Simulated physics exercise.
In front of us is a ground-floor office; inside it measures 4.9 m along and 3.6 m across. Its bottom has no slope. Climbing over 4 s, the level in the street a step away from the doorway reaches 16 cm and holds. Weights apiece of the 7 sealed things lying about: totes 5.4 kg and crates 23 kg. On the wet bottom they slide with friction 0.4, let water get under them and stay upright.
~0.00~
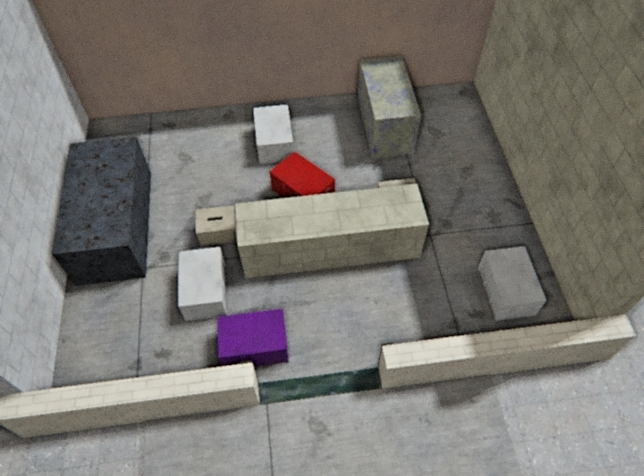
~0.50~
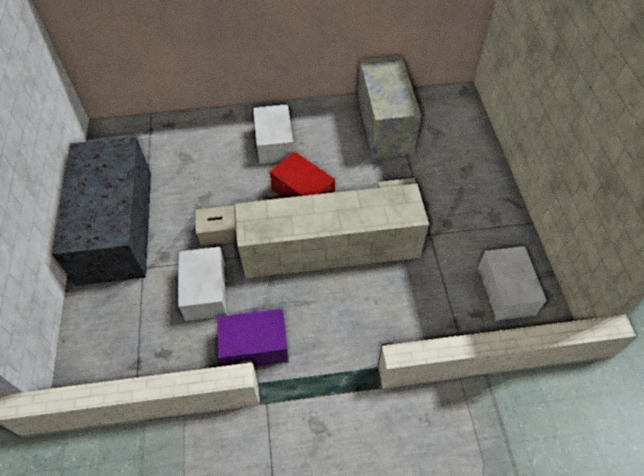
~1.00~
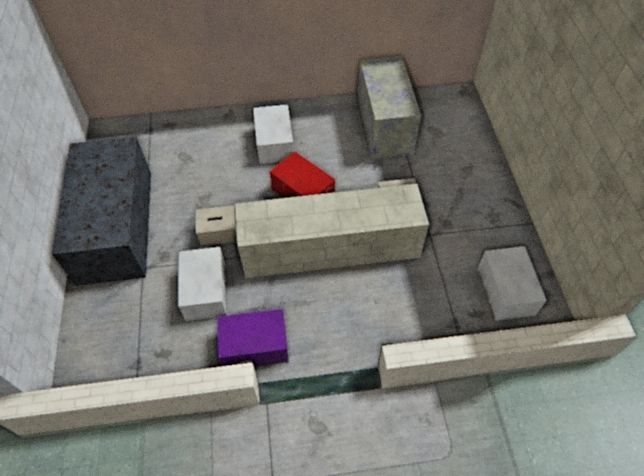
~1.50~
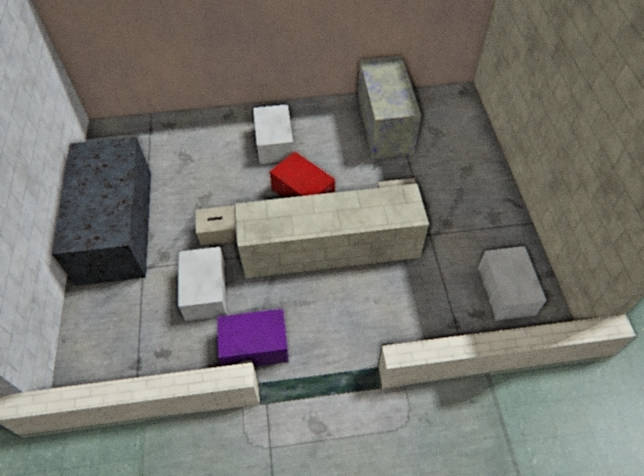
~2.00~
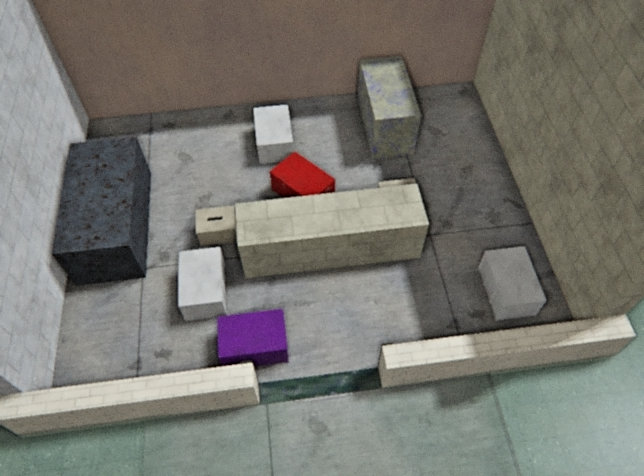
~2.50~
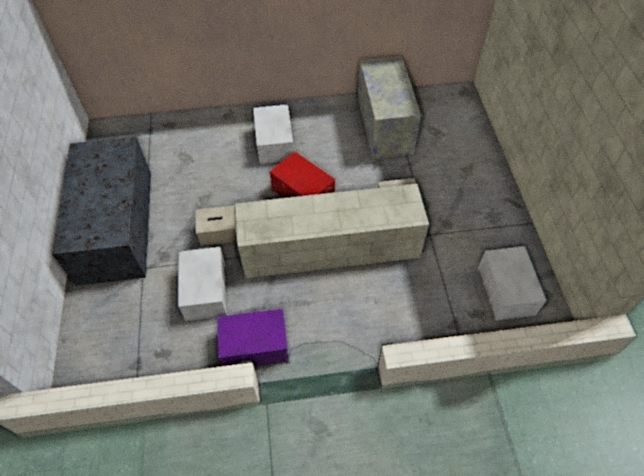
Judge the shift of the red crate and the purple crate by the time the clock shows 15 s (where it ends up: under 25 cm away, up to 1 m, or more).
Expect the red crate to be about where it started and the purple crate to be a little shifted.
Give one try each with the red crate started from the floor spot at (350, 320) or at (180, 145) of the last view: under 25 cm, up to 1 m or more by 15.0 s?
So, one try each: It goes a long distance the first time and sits almost still the second.
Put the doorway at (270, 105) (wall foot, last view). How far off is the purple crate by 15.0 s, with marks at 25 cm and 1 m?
So the purple crate is basically unmoved by then.
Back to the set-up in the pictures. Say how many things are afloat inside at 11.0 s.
That would be 1 of them.
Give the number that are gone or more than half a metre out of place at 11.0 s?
It comes to 2.
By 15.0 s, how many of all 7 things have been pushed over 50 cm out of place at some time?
Total: 3.
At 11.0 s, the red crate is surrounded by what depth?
About 2 cm.
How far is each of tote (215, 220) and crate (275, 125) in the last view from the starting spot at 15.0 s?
In turn: 200 cm, 0 cm.
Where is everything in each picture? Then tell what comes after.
In the first frame, the red crate at (302, 175), on the bottom; the purple crate at (252, 333), on the bottom; 0.0 m2 under water; 0 of 7 have shifted.
In the second frame, the red crate at (302, 175), on the bottom; the purple crate at (252, 333), on the bottom; 0.0 m2 under water; 0 of 7 have shifted.
In the third frame, the red crate at (302, 175) rests on the ground; the purple crate at (252, 333), on the bottom; water covers 0.0 m2; 0 of 7 have shifted.
In the fourth frame, the red crate at (302, 175) rests on the ground; the purple crate at (252, 333), on the bottom; water covers 0.0 m2; 0 of 7 have shifted.
In the fifth frame, the red crate at (302, 175), on the bottom; the purple crate at (252, 333), on the bottom; 0.0 m2 under water; 0 of 7 have shifted.
In the sixth frame, the red crate at (302, 175), on the bottom; the purple crate at (252, 333) rests on the ground; water covers 0.2 m2; 0 of 7 have shifted.
After 3.5 s the red crate is near (302, 175), 0.0 m from its start, aground; the purple crate is near (252, 333), 0.0 m from its start, aground; 0 afloat.
After 6.8 s the red crate is near (302, 175), 0.0 m from its start, aground; the purple crate is near (207, 329), 0.4 m from its start, aground; 0 afloat.
After 11.0 s the red crate is near (302, 175), 0.0 m from its start, aground; the purple crate is near (182, 348), 0.6 m from its start, aground; 1 afloat.
After 15.0 s the red crate is near (302, 175), 0.0 m from its start, aground; the purple crate is near (189, 354), 0.6 m from its start, afloat; 3 afloat.
